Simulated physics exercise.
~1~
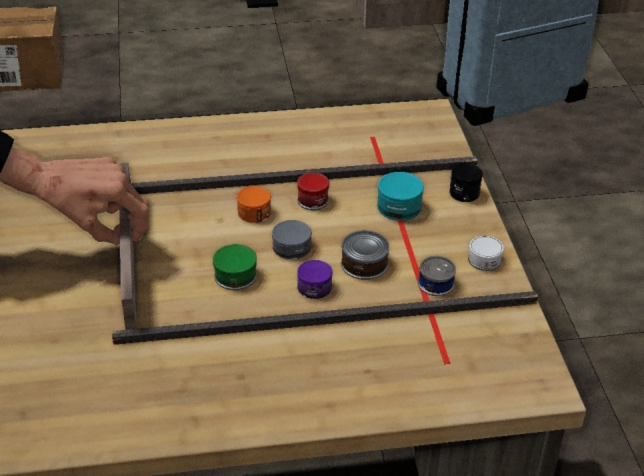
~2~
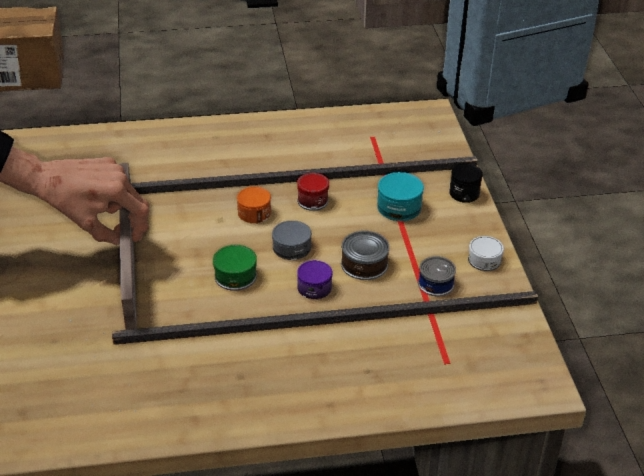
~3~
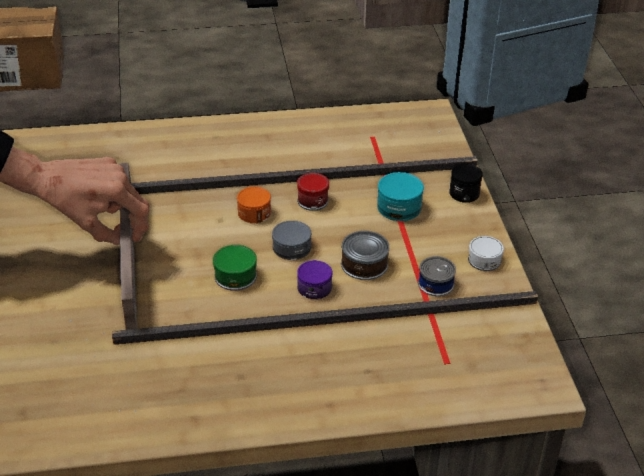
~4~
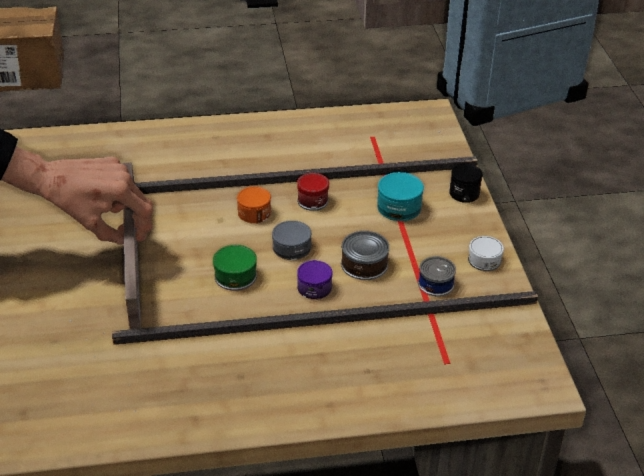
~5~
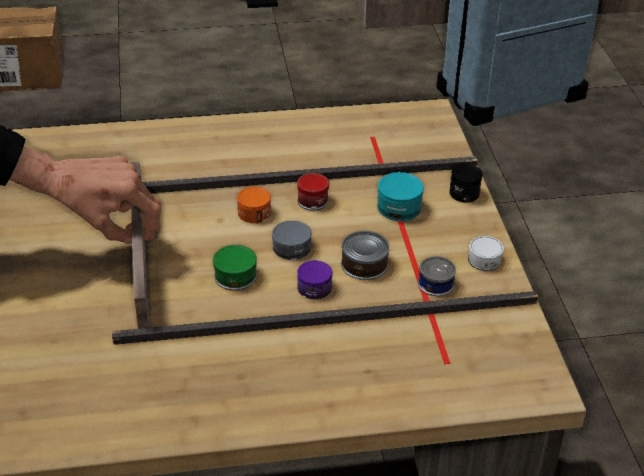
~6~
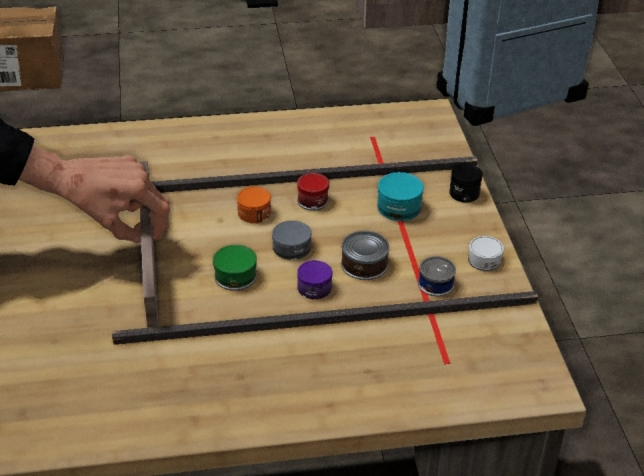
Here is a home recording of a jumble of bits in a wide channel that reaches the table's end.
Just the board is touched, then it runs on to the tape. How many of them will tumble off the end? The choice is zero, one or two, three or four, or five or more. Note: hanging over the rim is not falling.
I expect every piece to stay on the table.
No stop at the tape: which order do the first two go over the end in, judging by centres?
Listed earliest first, the black tub comes before the white tin.
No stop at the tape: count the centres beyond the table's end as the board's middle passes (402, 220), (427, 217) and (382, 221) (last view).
0; 1; 0.
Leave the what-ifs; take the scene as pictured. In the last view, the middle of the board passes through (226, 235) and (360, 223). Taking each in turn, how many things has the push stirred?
By then 1, and 7.
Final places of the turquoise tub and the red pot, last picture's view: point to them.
Final centres, first then second: (451, 194), (404, 177).
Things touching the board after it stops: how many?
The number is 5.
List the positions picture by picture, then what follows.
The first picture shows black tub (466, 183); white tin (486, 253); blue tin (437, 276); board (127, 243); tape (405, 236).
The second picture shows white tin (486, 254); turquoise tub (400, 197).
The third picture shows blue tin (437, 276); orange tub (254, 205).
The fourth picture shows black tub (466, 183); green pot (235, 267).
The fifth picture shows white tin (486, 254); grey tub (292, 240).
The sixth picture shows black tub (466, 183); white tin (486, 254); blue tin (437, 276); board (148, 241); tape (405, 236).
Early on, none off yet; black tub at rest near (466, 183); white tin at rest near (486, 254); blue tin at rest near (437, 276).
Finally, the number that fall off is zero.
